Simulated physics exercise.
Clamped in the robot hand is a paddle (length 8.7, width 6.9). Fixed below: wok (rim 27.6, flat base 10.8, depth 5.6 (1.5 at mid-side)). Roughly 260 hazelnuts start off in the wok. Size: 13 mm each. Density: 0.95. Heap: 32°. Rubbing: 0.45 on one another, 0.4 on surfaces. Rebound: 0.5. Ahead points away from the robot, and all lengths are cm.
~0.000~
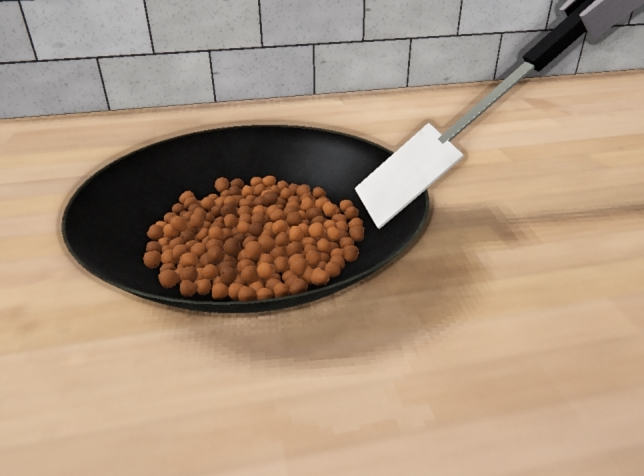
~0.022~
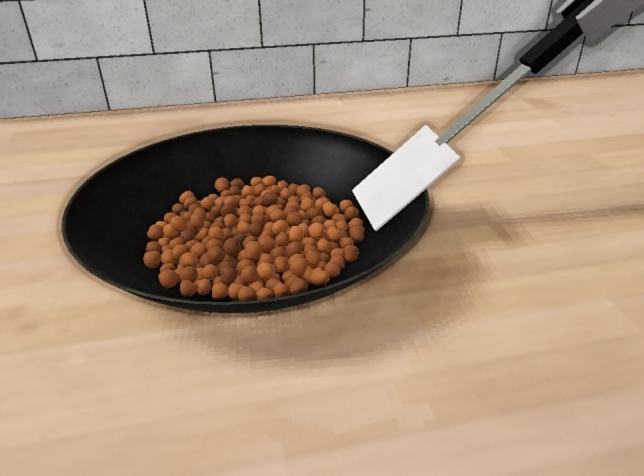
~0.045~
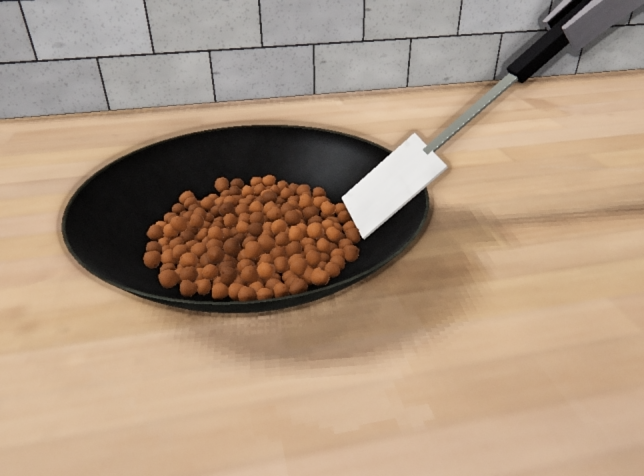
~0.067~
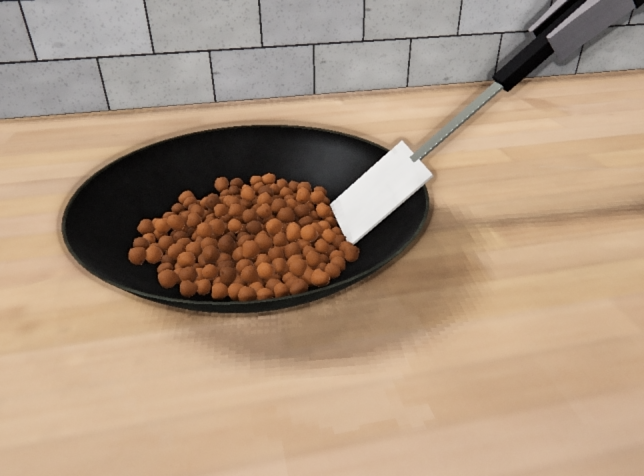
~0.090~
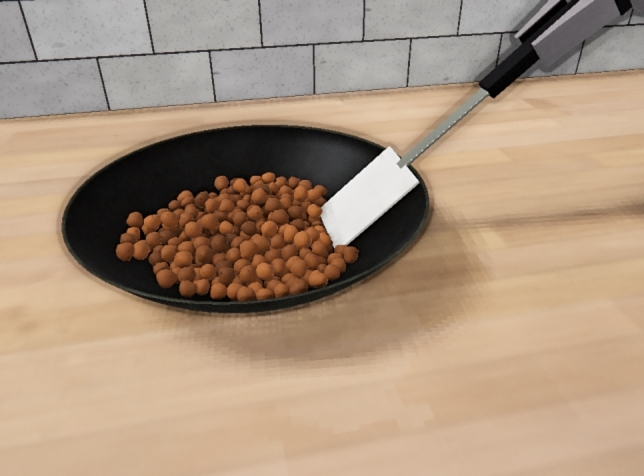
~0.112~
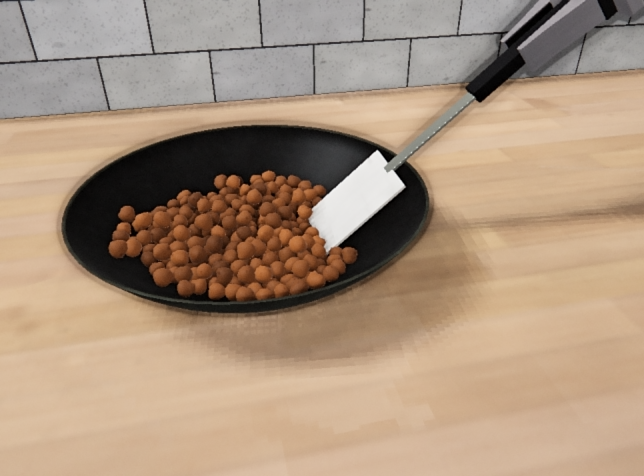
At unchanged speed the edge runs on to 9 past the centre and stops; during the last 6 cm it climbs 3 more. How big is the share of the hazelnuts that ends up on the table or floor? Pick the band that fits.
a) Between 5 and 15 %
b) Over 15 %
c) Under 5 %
The answer is a.
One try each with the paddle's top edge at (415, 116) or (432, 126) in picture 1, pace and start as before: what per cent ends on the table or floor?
Some 10 and 10 per cent.
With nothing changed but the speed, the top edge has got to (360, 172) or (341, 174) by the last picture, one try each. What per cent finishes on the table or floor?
Respectively, around 20 and 25 per cent.
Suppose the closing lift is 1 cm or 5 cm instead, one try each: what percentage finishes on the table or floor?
Try one gives about 5 in a hundred, try two about 10 in a hundred.
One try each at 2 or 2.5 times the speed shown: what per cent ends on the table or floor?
I'd expect close to 25 and then close to 25 percent.
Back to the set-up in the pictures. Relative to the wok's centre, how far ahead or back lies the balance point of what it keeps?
It rests close to 3.5 centimetres ahead of centre.
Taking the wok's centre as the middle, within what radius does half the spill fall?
About 22 cm out from the centre.
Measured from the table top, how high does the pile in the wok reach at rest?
About 5.5 centimetres.
After 0.22 s, sloping 41°, highest piece 4 above the table; 262 in the wok.
After 0.32 s, sloping 41°, highest piece 6 above the table; 262 in the wok.
After 0.57 s, sloping 41°, highest piece 7 above the table; 237 in the wok, 20 on the table or floor, 5 on the blade or in flight.
After 1.62 s, sloping 41°, highest piece 5 above the table; 237 in the wok, 25 on the table or floor.
In the end, 237 in the wok, 25 on the table or floor. That is 10 % on the table or floor.
